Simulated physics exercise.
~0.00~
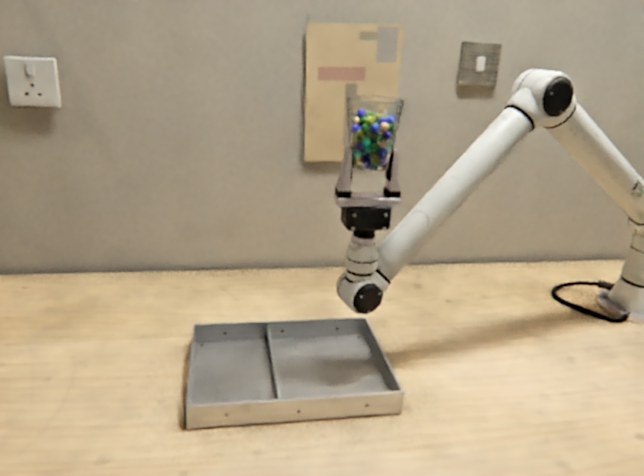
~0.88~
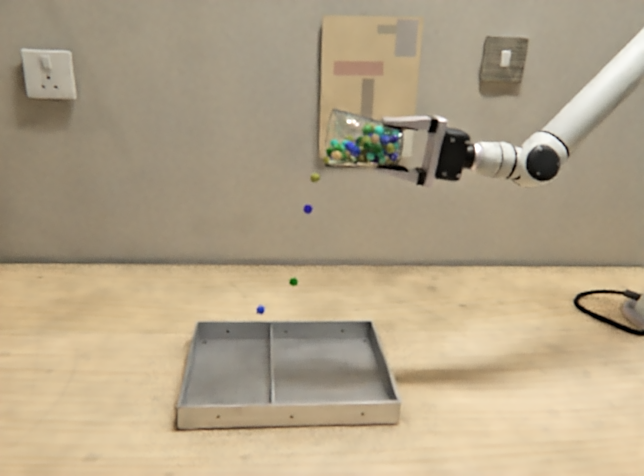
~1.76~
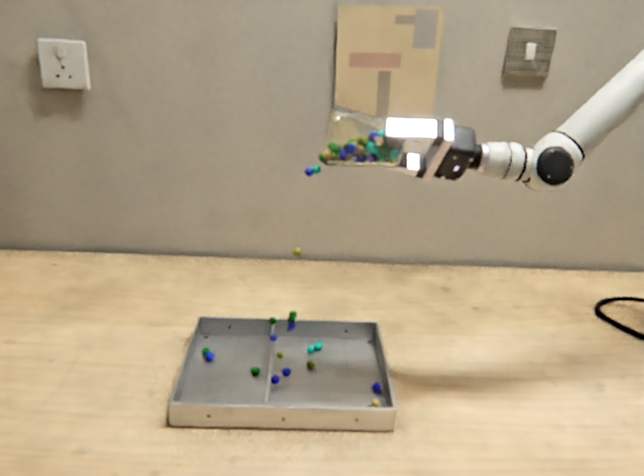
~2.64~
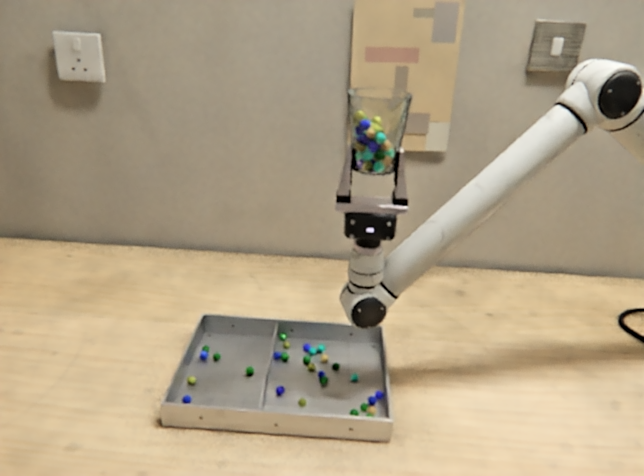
On a wooden table against a grey wall, a robot arm tips a clear tumbler of small coloured balls sideways above a divided grey tray, spilling some into both parts, then turns it upright with many balls still inside.
